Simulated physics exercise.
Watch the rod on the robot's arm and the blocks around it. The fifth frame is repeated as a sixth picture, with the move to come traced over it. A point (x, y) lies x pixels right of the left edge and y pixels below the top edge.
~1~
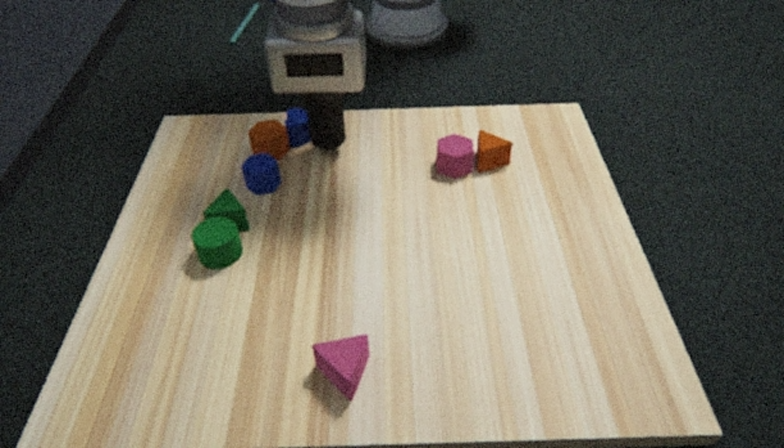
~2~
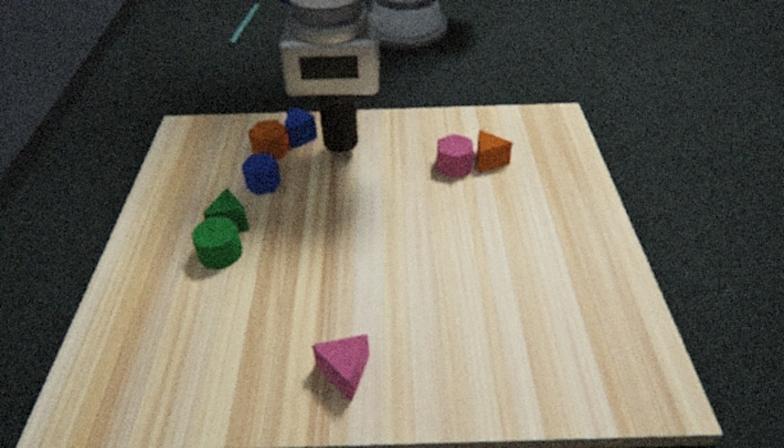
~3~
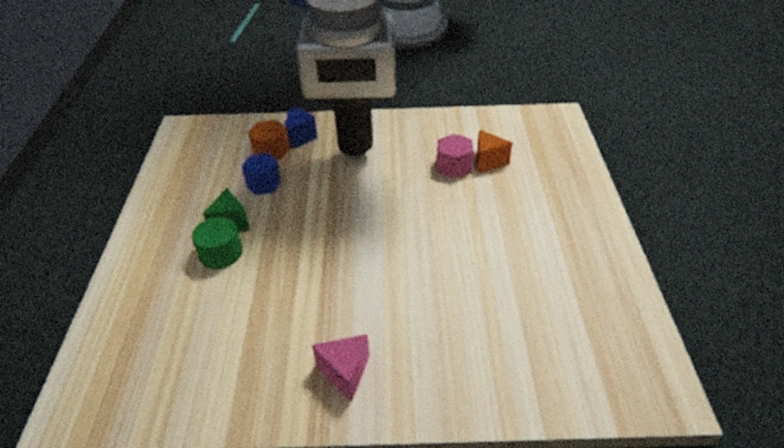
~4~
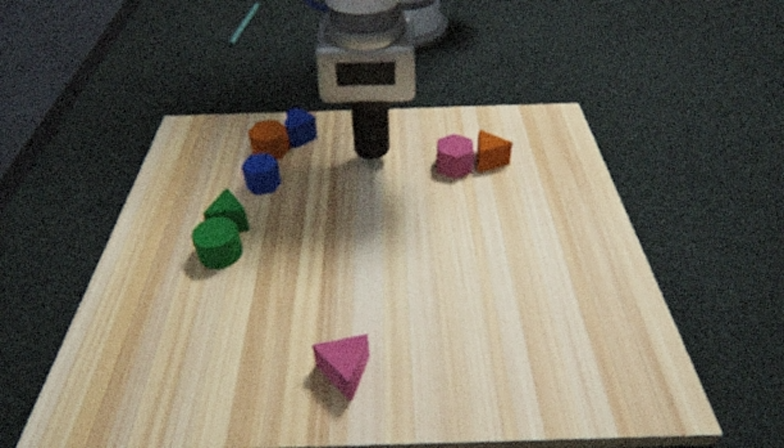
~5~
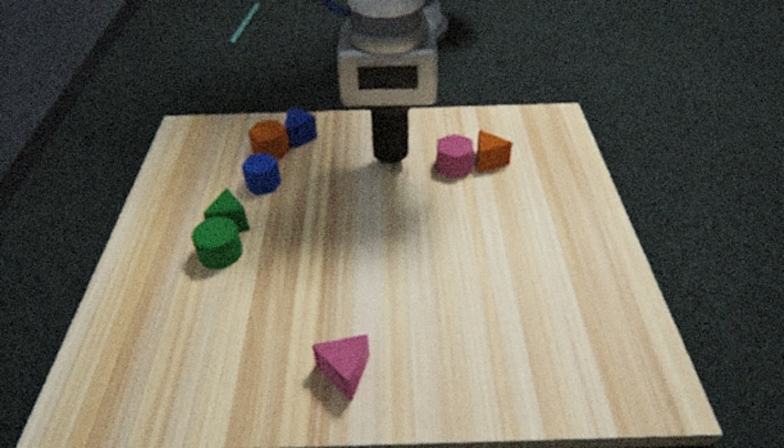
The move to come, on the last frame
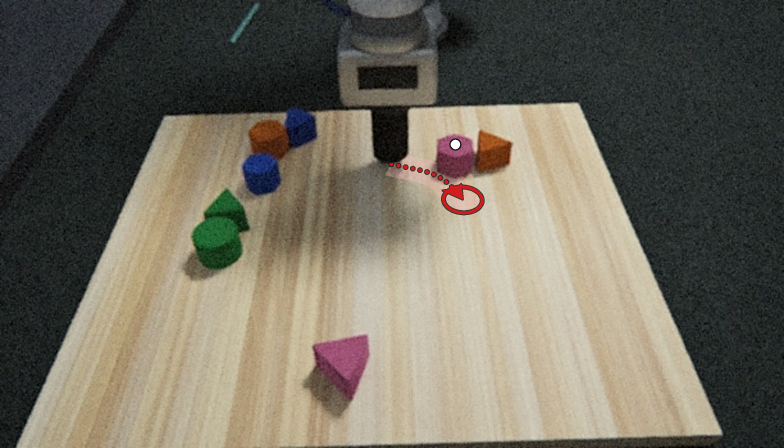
A robot arm's dark rod moves steadily right across the board while the colored blocks stay still.
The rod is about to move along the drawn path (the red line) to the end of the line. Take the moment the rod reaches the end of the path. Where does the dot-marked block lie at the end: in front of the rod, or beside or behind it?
It slips away.
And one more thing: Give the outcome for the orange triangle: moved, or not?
It gets pushed out of place.
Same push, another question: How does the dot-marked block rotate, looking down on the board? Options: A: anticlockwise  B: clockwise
The answer is A.
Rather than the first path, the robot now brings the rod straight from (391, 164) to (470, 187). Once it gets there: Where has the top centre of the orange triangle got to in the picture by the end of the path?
I predict (510, 134).
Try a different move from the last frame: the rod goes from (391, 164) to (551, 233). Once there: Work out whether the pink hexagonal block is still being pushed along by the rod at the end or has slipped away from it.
The rod moves past it.
The drawn path runs from (391, 164) over (420, 170) and (446, 181) to (463, 200); the dot is on the pink hexagonal block.
The first path, step by step. One third of the way, rod (421, 160); nothing pushed yet.
Two thirds of the way, rod (447, 171); pink hexagonal block (480, 150), turned 30° anticlockwise; orange triangle (502, 138), turned 35° anticlockwise.
At the end, rod (464, 189); pink hexagonal block (480, 150), turned 35° anticlockwise; orange triangle (502, 138), turned 35° anticlockwise.
